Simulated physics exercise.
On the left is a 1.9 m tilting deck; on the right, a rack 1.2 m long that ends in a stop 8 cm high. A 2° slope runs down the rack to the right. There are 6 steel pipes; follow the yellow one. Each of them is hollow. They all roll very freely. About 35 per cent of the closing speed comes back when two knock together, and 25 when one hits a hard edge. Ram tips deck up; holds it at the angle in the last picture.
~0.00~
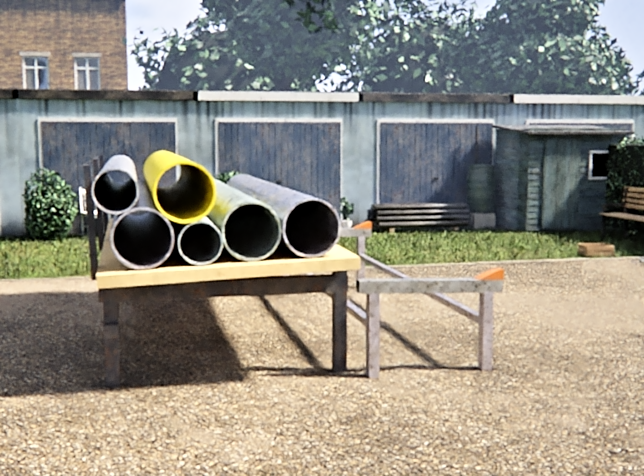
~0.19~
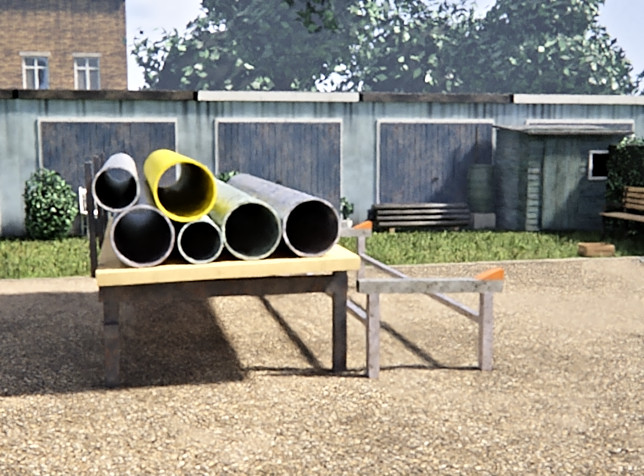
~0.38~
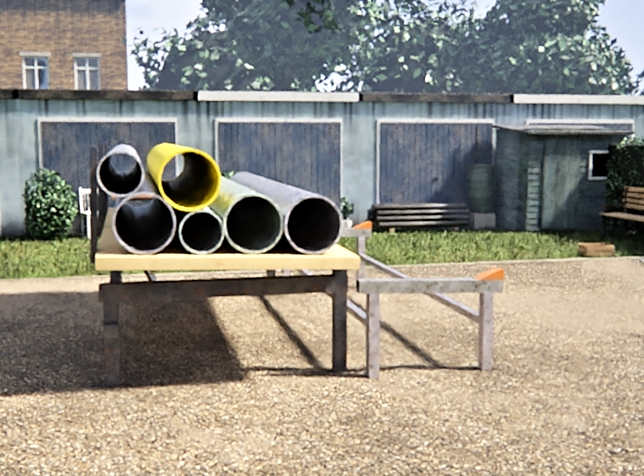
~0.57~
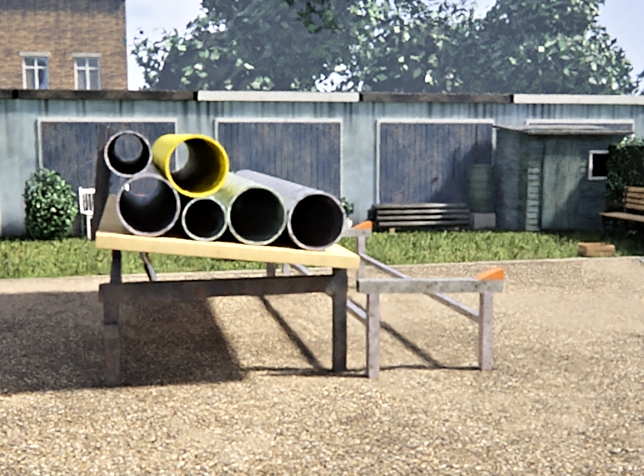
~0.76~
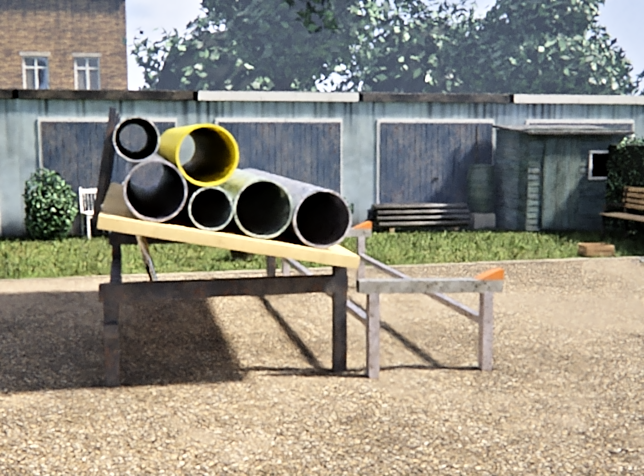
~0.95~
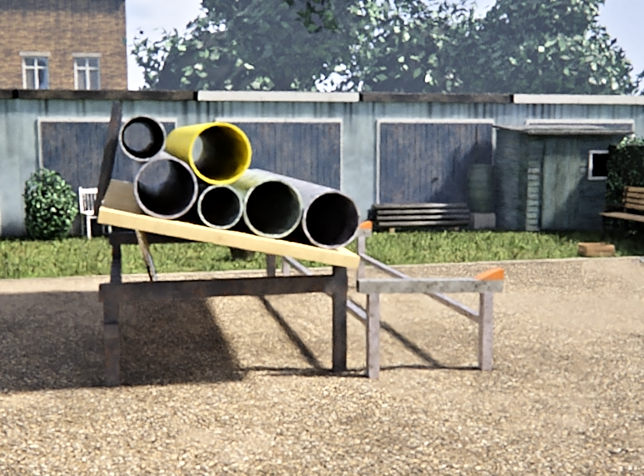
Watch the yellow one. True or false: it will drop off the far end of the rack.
True.
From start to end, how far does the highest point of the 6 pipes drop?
The top drops by around 50 cm.
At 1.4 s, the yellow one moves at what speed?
Close to 1.0 m/s then.
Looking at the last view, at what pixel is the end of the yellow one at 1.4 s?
Roughly at (272, 163).
By 1.4 s, yellow is up on others, 75 cm from the hinge, rolling right; 0 lost over the end.
By 1.8 s, yellow is up on others, 25 cm from the hinge, rolling right; 0 lost over the end.
By 2.3 s, yellow is up on others, 60 cm from the rack's far end, rolling right; 0 lost over the end.
By 2.9 s, yellow is over the stop and falling; 2 lost over the end.
Finally (7.1 s), yellow is beyond the stop, on the ground; 4 lost over the end.
